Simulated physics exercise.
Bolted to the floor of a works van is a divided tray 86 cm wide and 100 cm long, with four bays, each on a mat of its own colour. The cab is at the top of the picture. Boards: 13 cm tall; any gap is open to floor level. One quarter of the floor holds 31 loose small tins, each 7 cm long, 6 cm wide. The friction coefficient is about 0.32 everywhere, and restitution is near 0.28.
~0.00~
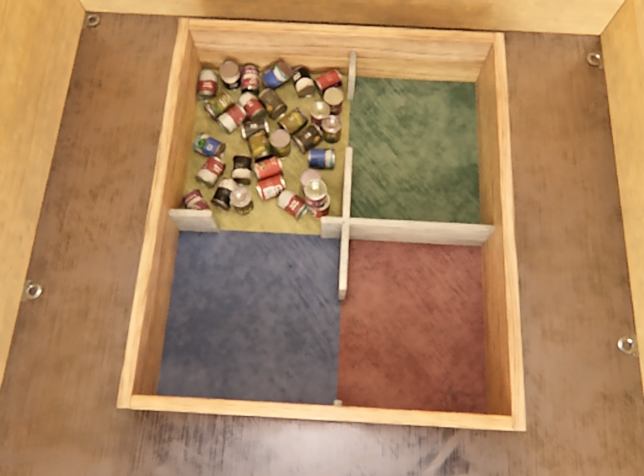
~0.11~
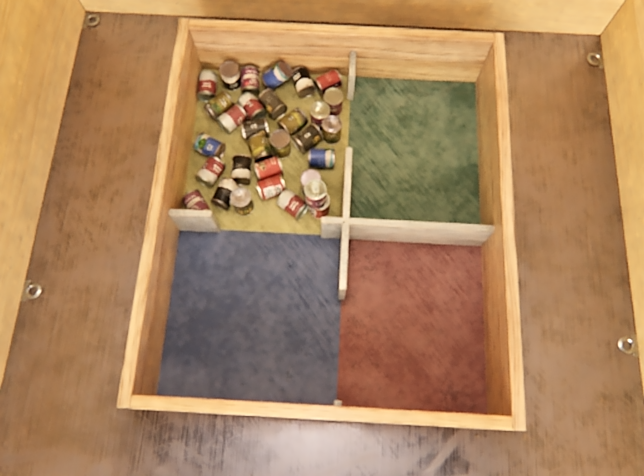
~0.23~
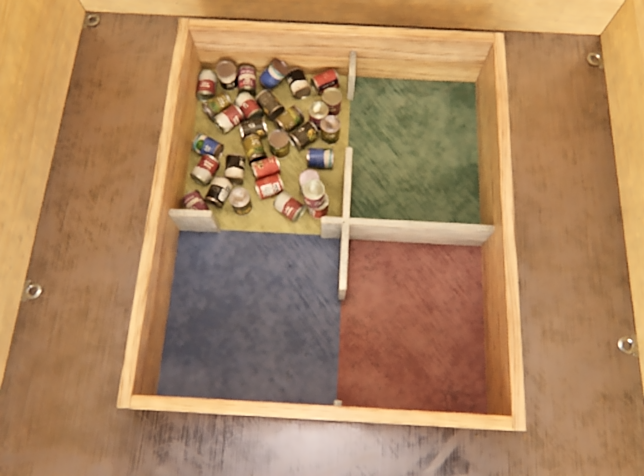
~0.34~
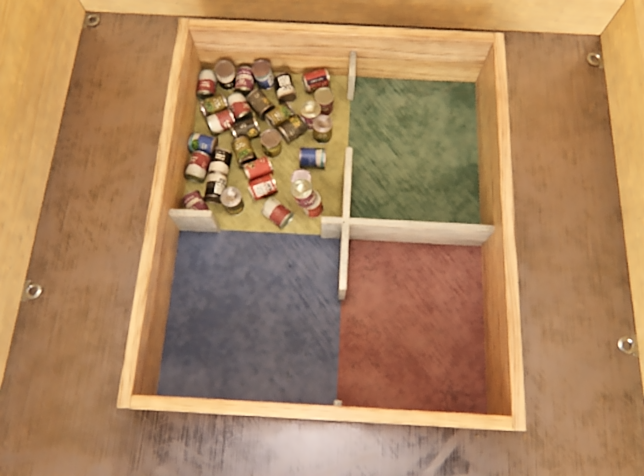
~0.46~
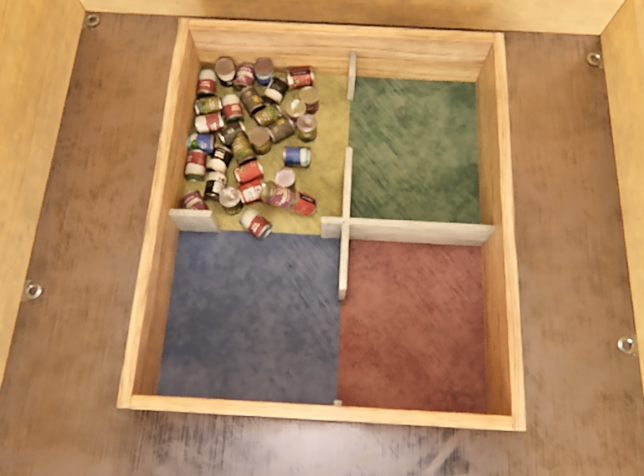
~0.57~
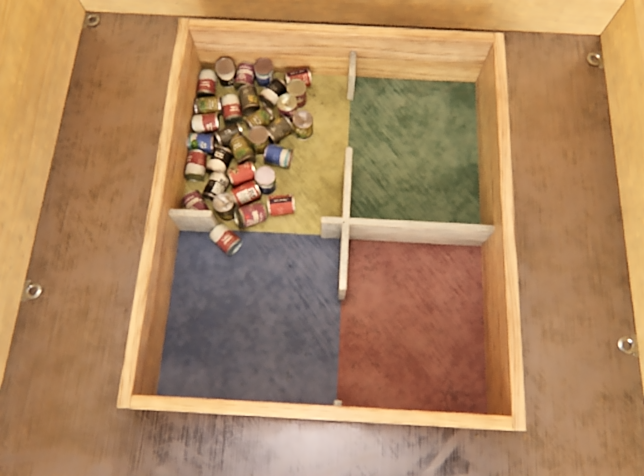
In this clip, small tins lie scattered on the yellow section of a wooden tray divided into four coloured parts; they hardly move at first, then bunch leftward, and one passes through a gap onto the blue section.
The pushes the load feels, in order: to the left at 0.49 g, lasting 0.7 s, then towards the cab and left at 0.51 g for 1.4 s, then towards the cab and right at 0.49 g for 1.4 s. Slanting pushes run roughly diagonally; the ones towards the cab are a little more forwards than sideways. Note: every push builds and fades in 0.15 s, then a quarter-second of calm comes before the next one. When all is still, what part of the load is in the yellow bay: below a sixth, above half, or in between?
Yellow bay: Most of the load.
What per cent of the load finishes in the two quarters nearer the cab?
Some 90 %.
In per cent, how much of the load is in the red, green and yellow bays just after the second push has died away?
Red 0, green 0, yellow 90 %.
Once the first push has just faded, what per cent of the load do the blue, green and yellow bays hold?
Blue 10 %, green 0 %, yellow 90 %.
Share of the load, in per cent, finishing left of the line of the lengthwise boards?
About 80 %.
After push 1 (0.94 s), 2 in the blue bay and 29 in the yellow bay.
After push 2 (2.59 s), 2 in the blue bay and 29 in the yellow bay.
After push 3 (4.24 s), 2 in the blue bay, 7 in the green bay and 22 in the yellow bay.
Final count (at 5.59 s), 2 in the blue bay, 7 in the green bay and 22 in the yellow bay. Asked share, 22 of 31, 71 per cent.
